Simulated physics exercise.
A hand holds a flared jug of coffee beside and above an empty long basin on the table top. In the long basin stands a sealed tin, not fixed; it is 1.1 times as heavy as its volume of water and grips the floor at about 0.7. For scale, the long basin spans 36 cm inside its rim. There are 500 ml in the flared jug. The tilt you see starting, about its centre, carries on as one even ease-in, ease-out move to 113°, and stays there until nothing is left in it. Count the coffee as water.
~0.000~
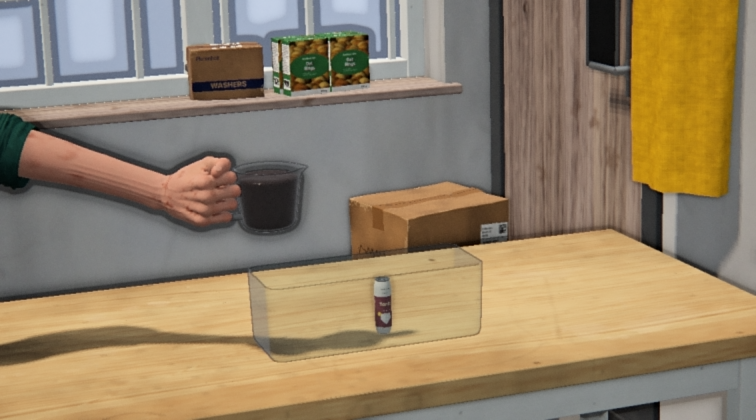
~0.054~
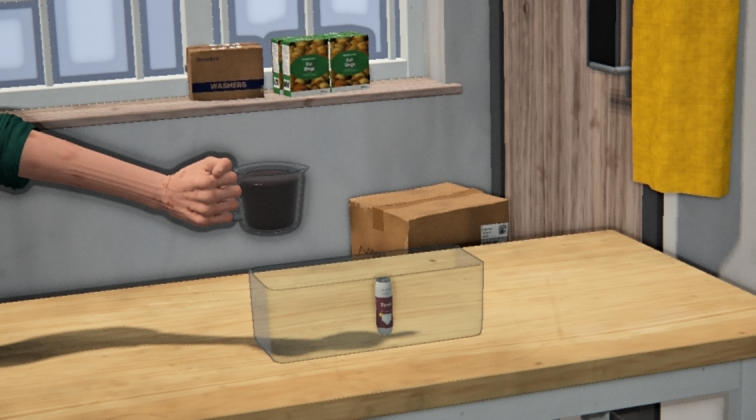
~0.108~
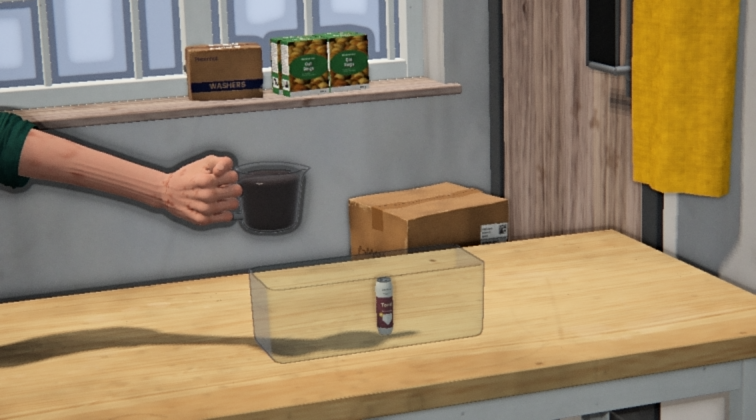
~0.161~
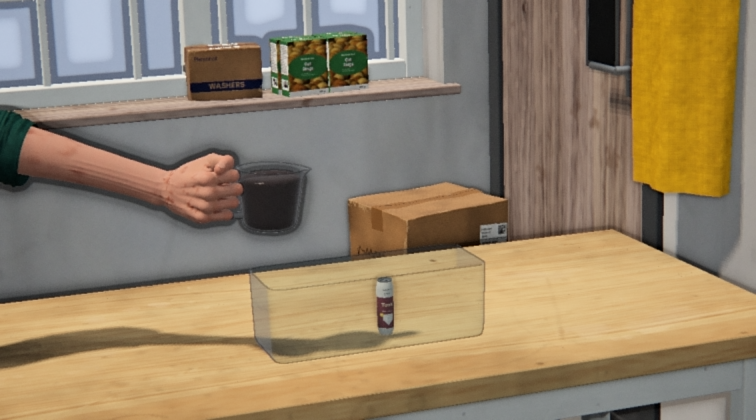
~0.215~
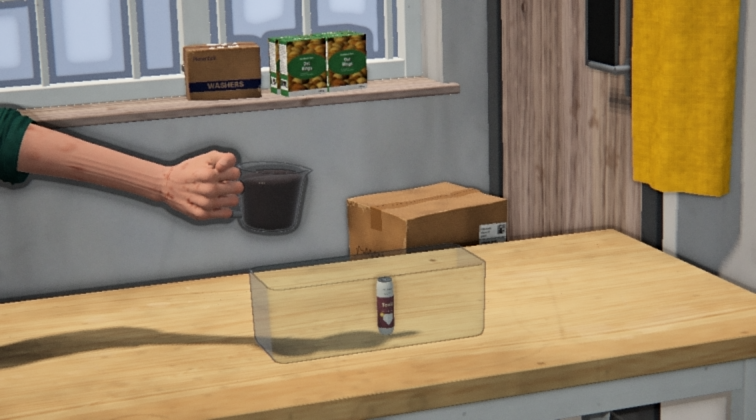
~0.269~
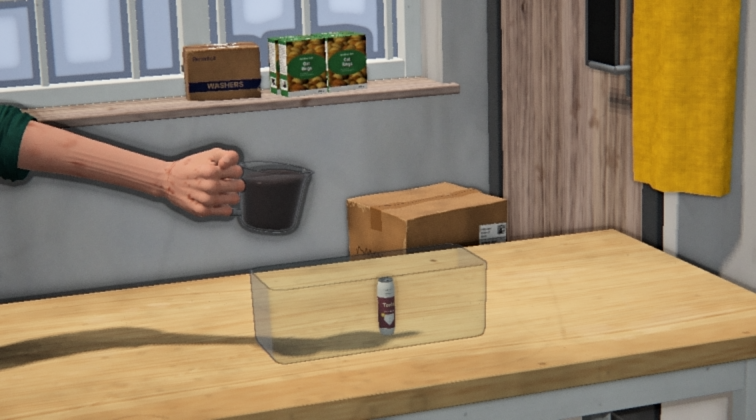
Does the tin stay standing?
It keeps standing.
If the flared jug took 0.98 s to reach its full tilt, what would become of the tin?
Then it remains upright.
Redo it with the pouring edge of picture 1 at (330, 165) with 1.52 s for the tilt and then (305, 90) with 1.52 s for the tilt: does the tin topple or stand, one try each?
First it topples; then it falls.
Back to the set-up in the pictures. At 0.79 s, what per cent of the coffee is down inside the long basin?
Some 12 per cent.
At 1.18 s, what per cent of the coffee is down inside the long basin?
Near 78 in a hundred.
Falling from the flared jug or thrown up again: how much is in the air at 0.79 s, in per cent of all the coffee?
About 18 per cent.
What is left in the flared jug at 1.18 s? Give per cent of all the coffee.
Some 12 per cent.
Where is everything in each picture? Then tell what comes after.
In the first frame, tilt 0°; pouring edge (308, 165); surface from (236, 179) to (297, 173); the long basin's rim runs from (257, 280) to (468, 254); the tin's top is at (382, 281).
In the second frame, tilt 0°; pouring edge (309, 166); surface from (237, 180) to (298, 174).
In the third frame, tilt 1°; pouring edge (310, 166); surface from (238, 179) to (299, 174).
In the fourth frame, tilt 3°; pouring edge (312, 167); surface from (239, 179) to (300, 174).
In the fifth frame, tilt 6°; pouring edge (313, 169); surface from (240, 179) to (301, 174).
In the sixth frame, tilt 9°; pouring edge (315, 171); surface from (242, 179) to (305, 174).
Then, 0.79 s in, the tilt is 60° and 71 per cent is still to pour; the tin stands where it began.
Then, 1.18 s in, the tilt is 100° and 12 per cent is still to pour; the tin stands where it began.
Then, 1.58 s in, the tilt is 113° and 0 per cent is still to pour; the tin stands where it began.
Then, 2.02 s in, the tilt is 113° and 0 per cent is still to pour; the tin stands where it began.
Finally, the tin stands where it began.
